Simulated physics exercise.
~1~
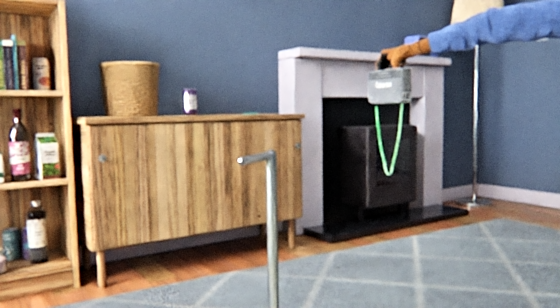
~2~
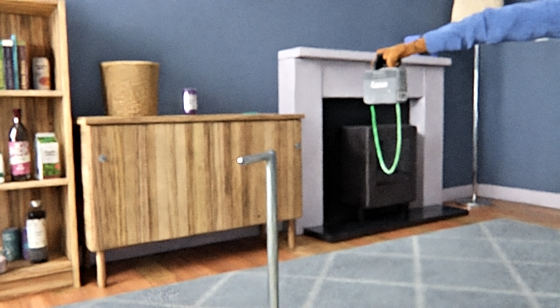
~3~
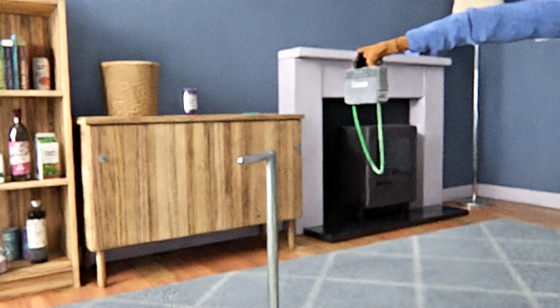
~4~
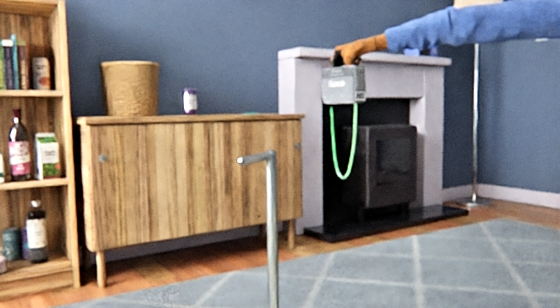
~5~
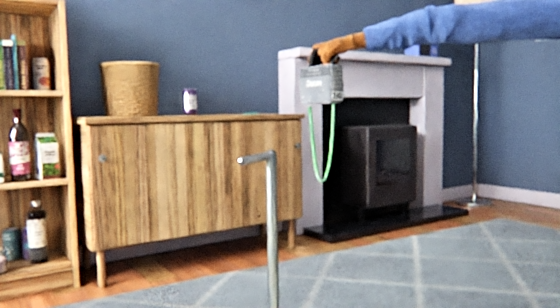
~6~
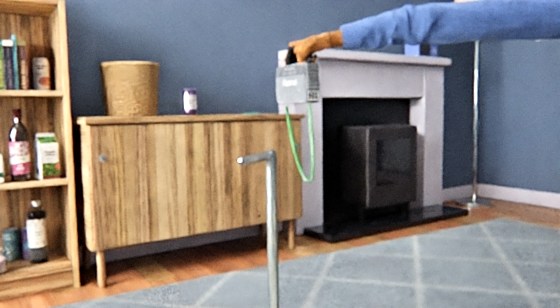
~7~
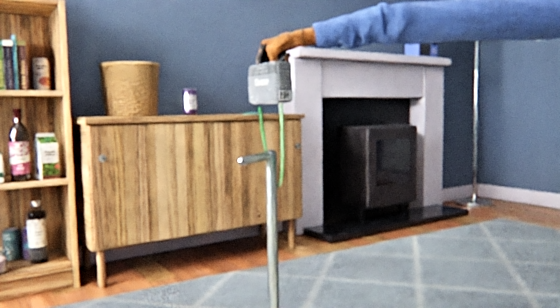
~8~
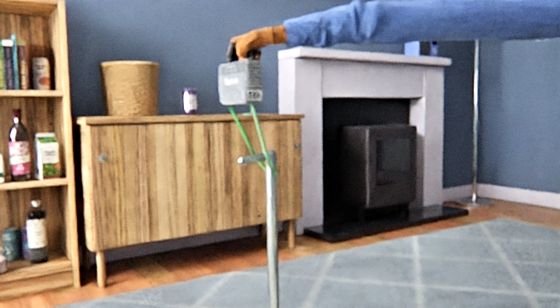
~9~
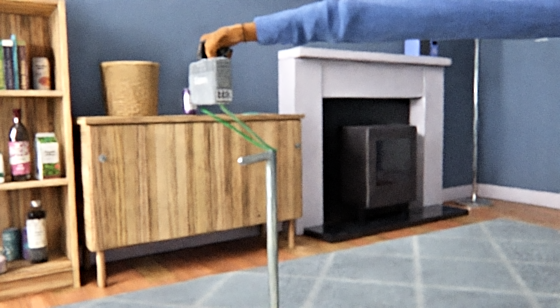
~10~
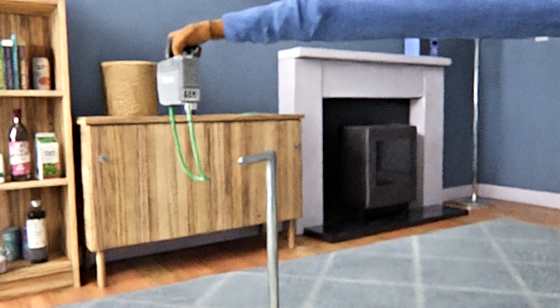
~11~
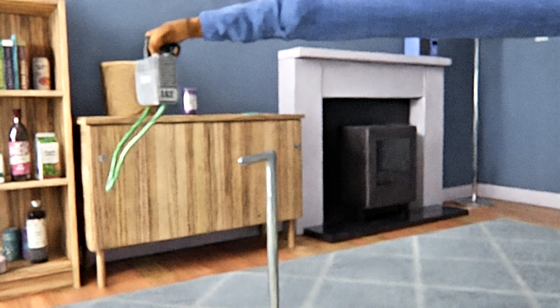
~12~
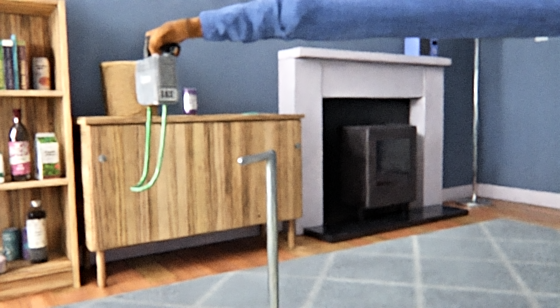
In a living room with a fireplace and a wooden cabinet, a blue-sleeved arm carried a grey pouch leftward, its green loop dangling low, over a short metal post; the loop trailed across the bar, swung free, and the pouch ended up past the post.
